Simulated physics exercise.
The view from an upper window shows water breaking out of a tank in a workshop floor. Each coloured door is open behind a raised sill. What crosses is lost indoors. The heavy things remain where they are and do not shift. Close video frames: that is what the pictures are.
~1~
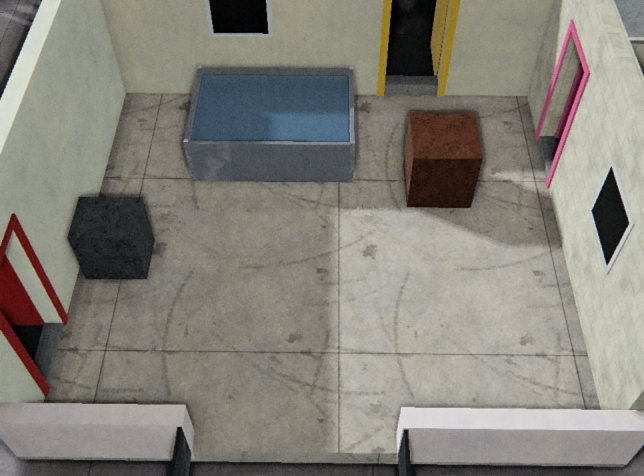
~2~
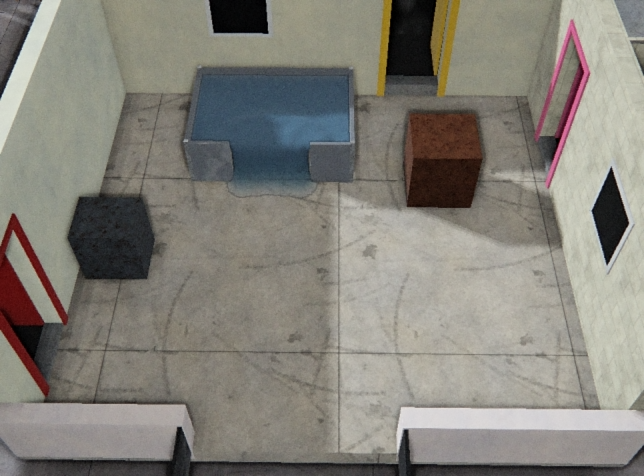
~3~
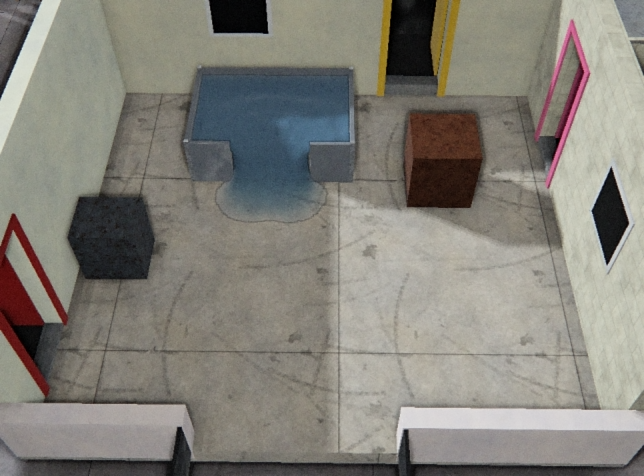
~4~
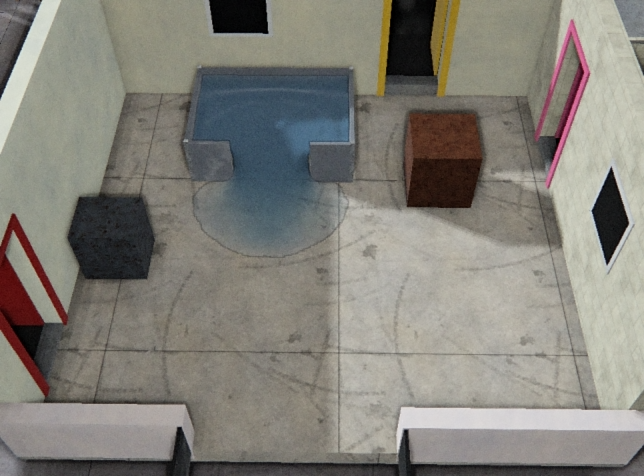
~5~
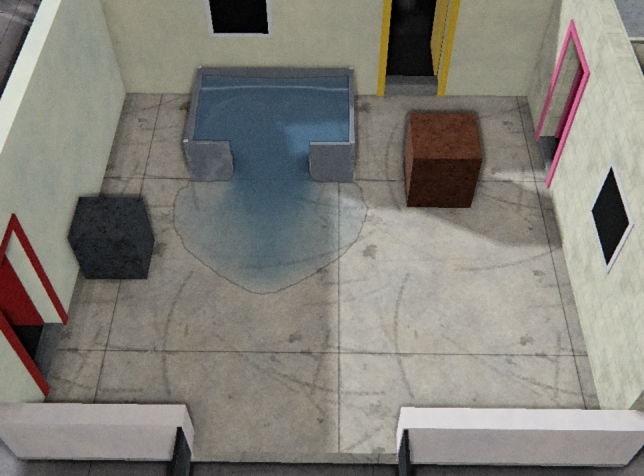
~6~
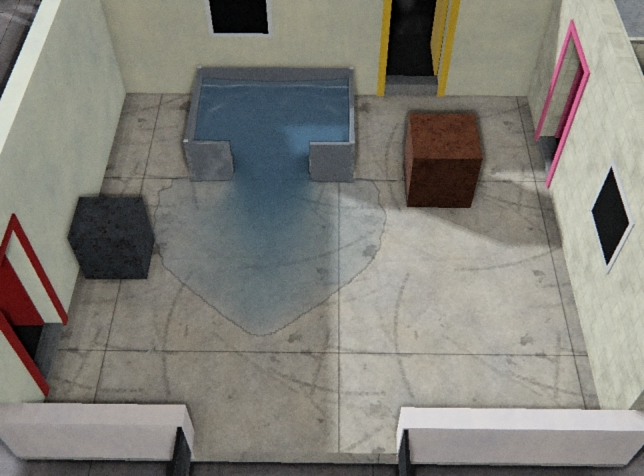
Water breaks through the front of a grey-walled tank at the back of a pale-walled workshop, seen from a high, unmoving view. A dark grey block stands at left near an open red door, a rust-brown block right of the tank, with yellow and pink doorways behind and at right. The water pours through the gap and spreads across the concrete floor towards the viewer, fanning into a wide, thin, pointed sheet.
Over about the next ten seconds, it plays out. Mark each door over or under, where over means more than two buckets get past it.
Pink door - under; red door - over; yellow door - under.
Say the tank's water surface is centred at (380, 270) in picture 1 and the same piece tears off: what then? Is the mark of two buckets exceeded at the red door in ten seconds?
The red door falls short of it.
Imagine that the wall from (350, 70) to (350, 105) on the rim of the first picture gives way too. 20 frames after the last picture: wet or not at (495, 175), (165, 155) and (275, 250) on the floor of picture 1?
Soaked, untouched, untouched.
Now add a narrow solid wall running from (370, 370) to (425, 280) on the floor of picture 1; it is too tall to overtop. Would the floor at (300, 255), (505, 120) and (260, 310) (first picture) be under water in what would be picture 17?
Taking them in order, I'd say soaked, parched and soaked.
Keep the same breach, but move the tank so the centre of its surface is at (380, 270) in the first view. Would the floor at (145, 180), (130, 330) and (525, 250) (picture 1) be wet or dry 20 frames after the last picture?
Point by point: Still bare; still bare; swamped.
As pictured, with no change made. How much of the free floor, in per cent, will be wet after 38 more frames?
About 75 %.
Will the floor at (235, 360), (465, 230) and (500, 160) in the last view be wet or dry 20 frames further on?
First spot soaked, second not wet, third not wet.
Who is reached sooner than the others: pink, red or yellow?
Answer: The red-painted one.
A moment on, water covers 40 % of the floor; the pink door not reached, the red door not reached, the yellow door not reached.
Next, water covers 55 % of the floor; the pink door not reached, the red door wet at the sill, nothing in, the yellow door not reached.
Then, water covers 60 % of the floor; the pink door not reached, the red door under two buckets in, the yellow door not reached.
Later, water covers 75 % of the floor; the pink door wet at the sill, nothing in, the red door over two buckets in, the yellow door not reached.
In the end, water covers 90 % of the floor; the pink door wet at the sill, nothing in, the red door over two buckets in, the yellow door wet at the sill, nothing in.
